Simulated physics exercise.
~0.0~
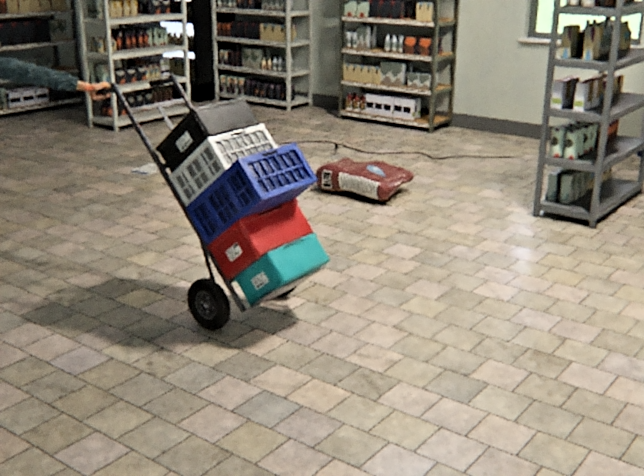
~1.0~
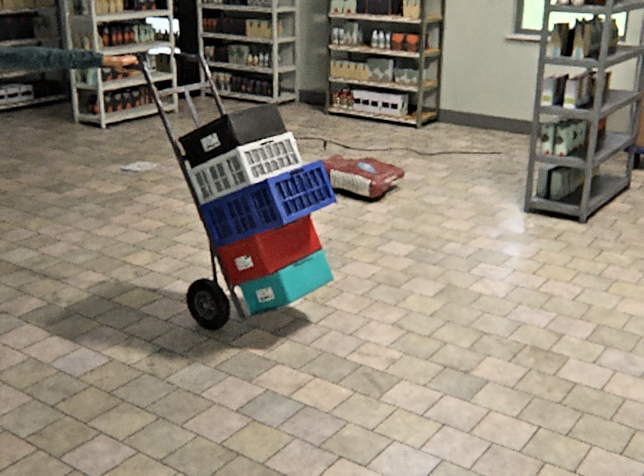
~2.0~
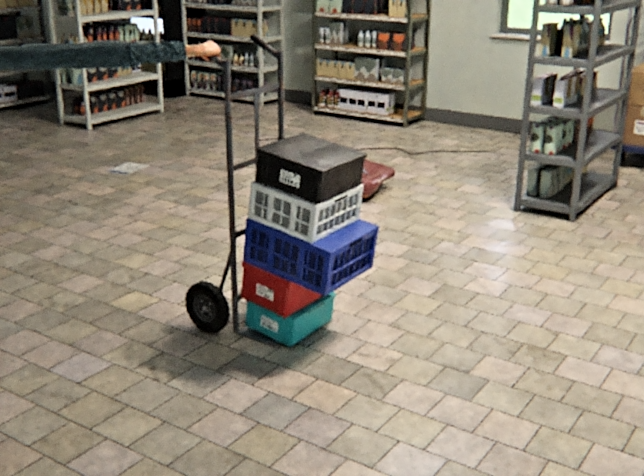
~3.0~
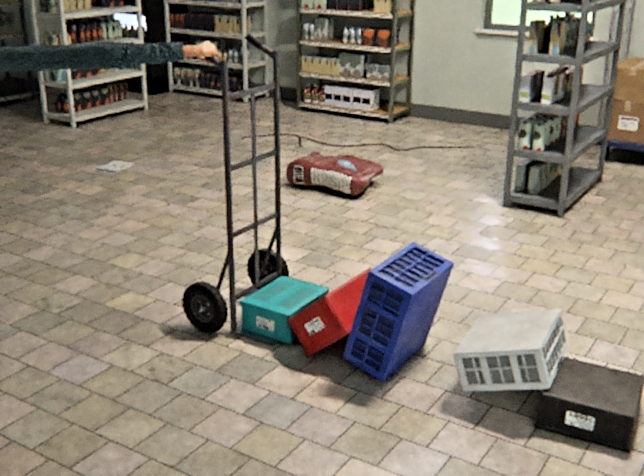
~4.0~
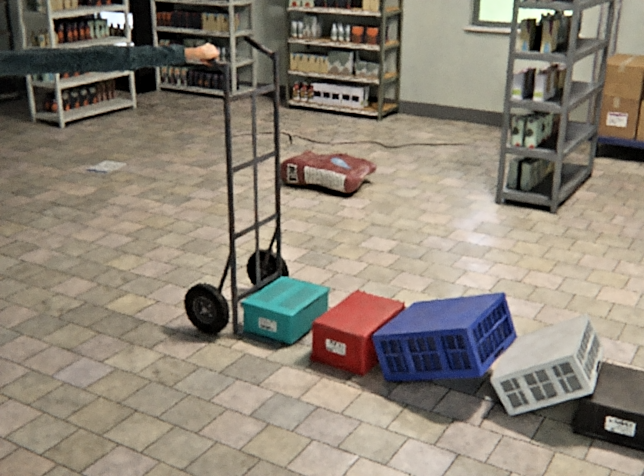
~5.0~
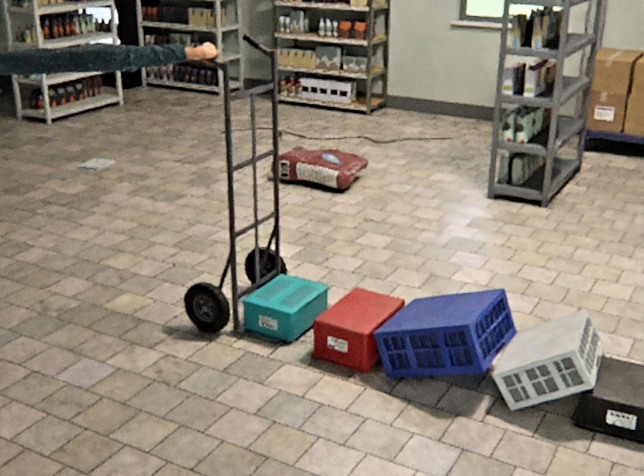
An arm tipping a loaded sack truck upright, four stacked containers toppling rightward across the tiles, the turquoise tote staying beside it.
